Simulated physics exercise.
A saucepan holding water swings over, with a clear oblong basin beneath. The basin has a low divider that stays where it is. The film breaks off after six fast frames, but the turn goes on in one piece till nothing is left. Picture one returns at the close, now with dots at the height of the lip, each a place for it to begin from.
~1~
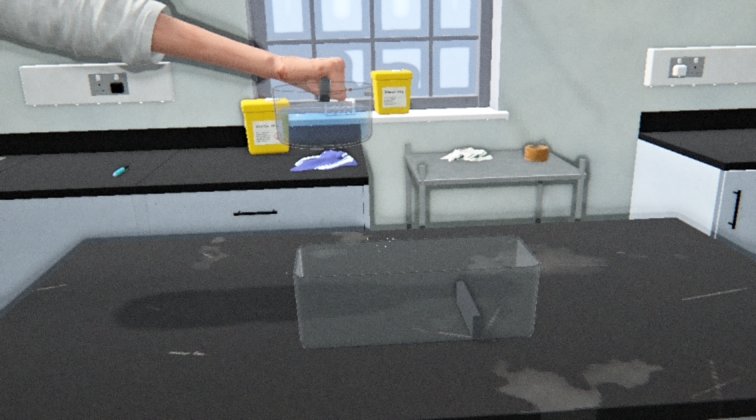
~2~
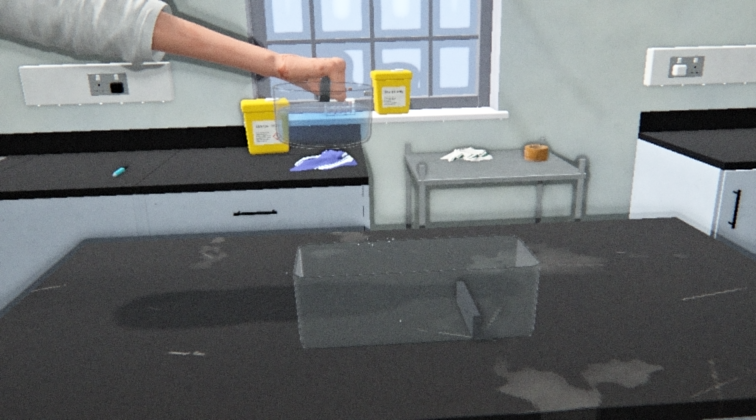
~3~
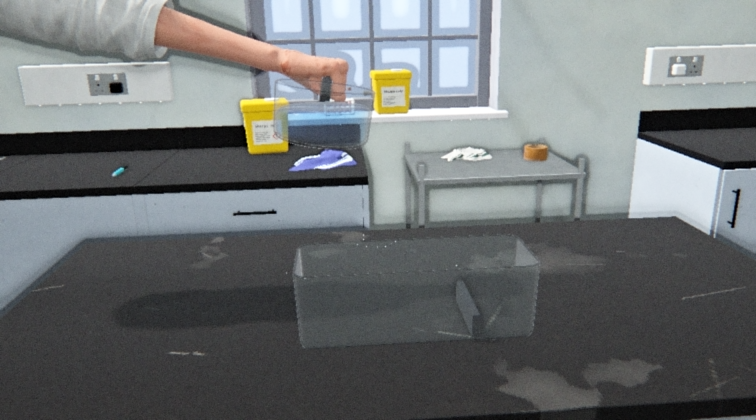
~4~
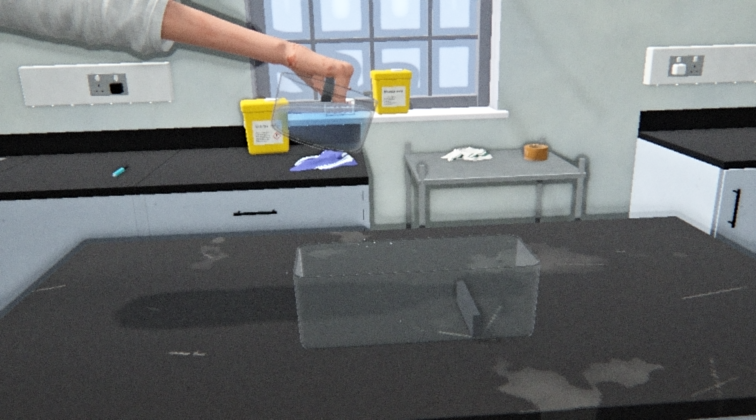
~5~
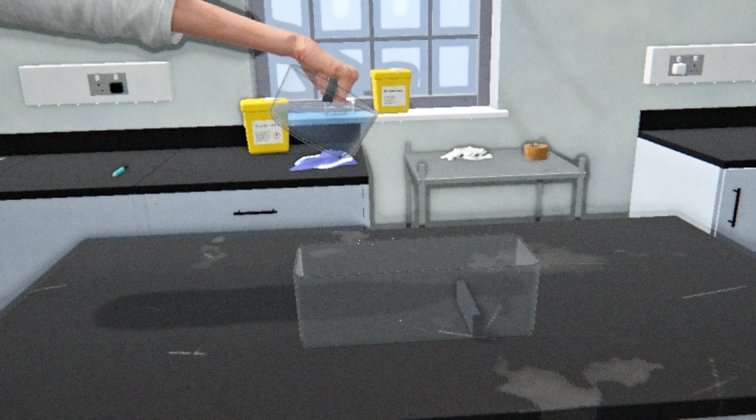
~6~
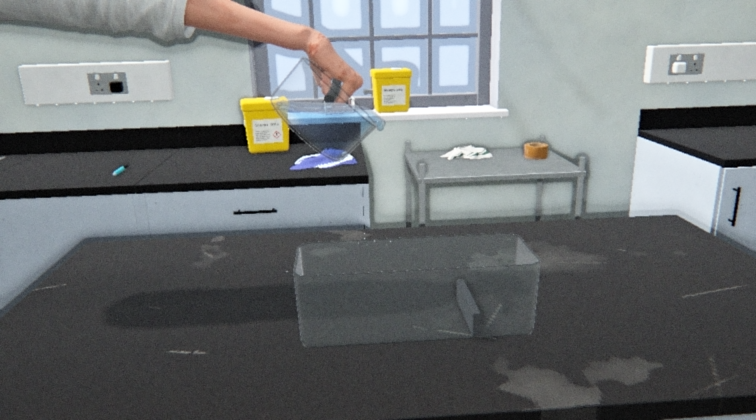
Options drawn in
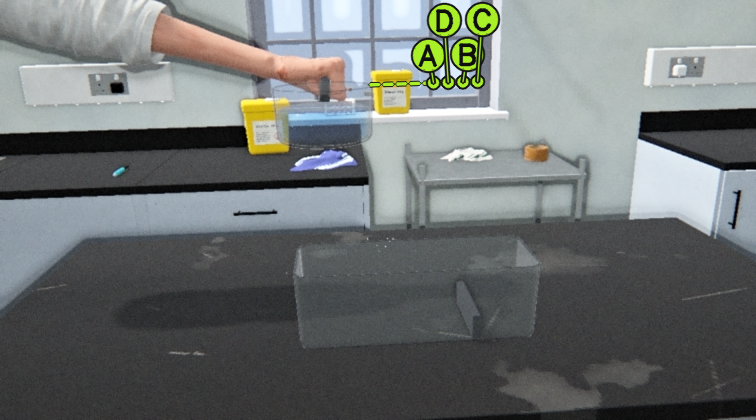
In a room with dark countertops, a hand held a clear container of bluish water above a see-through oblong basin and gradually tilted it to the right until water just reached over its lip.
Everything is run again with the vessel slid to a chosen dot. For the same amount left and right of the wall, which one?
The best place is A.
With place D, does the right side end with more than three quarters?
No, it does not.
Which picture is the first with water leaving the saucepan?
In picture 6.
On the marked copy, A at (433, 82); B at (462, 82); C at (477, 81); D at (448, 82).
If A is chosen, about 50 % ends left of the wall and 48 % right of it.
If B is chosen, about 31 % ends left of the wall and 63 % right of it; 5 % is lost outside.
If C is chosen, about 30 % ends left of the wall and 60 % right of it; 10 % is lost outside.
If D is chosen, about 37 % ends left of the wall and 60 % right of it; 4 % is lost outside.
